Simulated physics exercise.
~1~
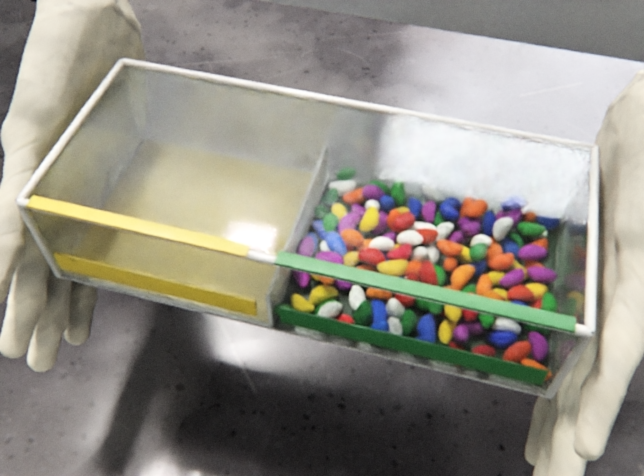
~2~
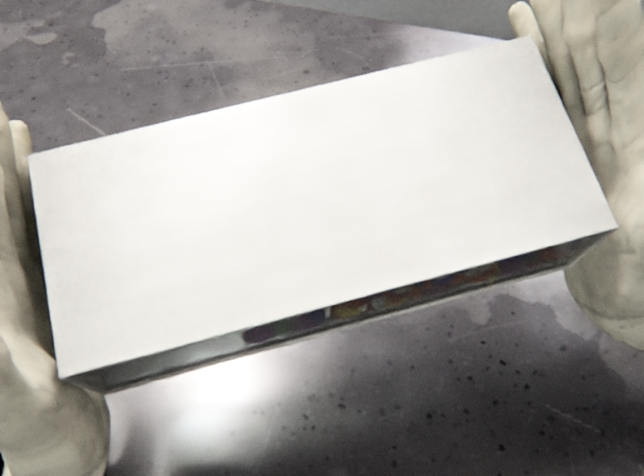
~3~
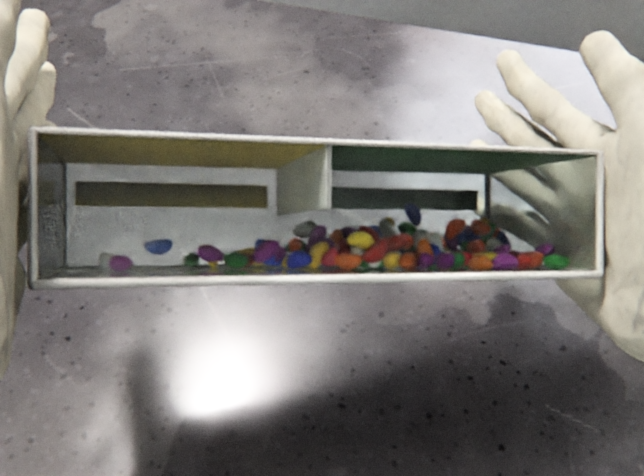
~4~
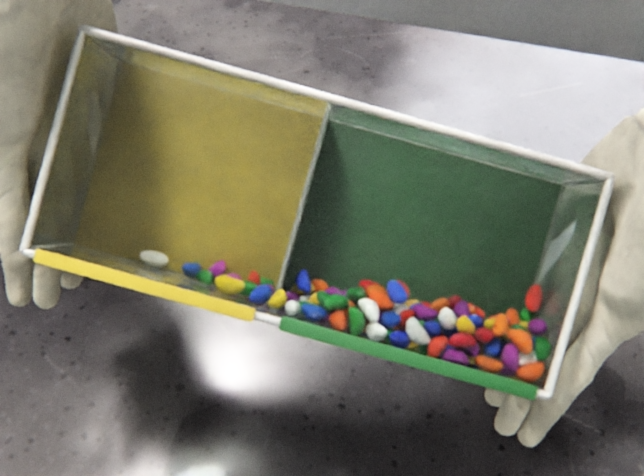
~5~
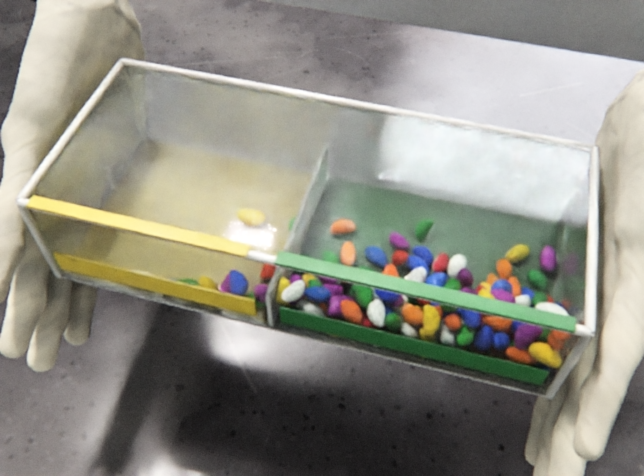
Lidded box of colourful jelly beans turning over in gloved hands and back upright, a few beans ending in the yellow side.
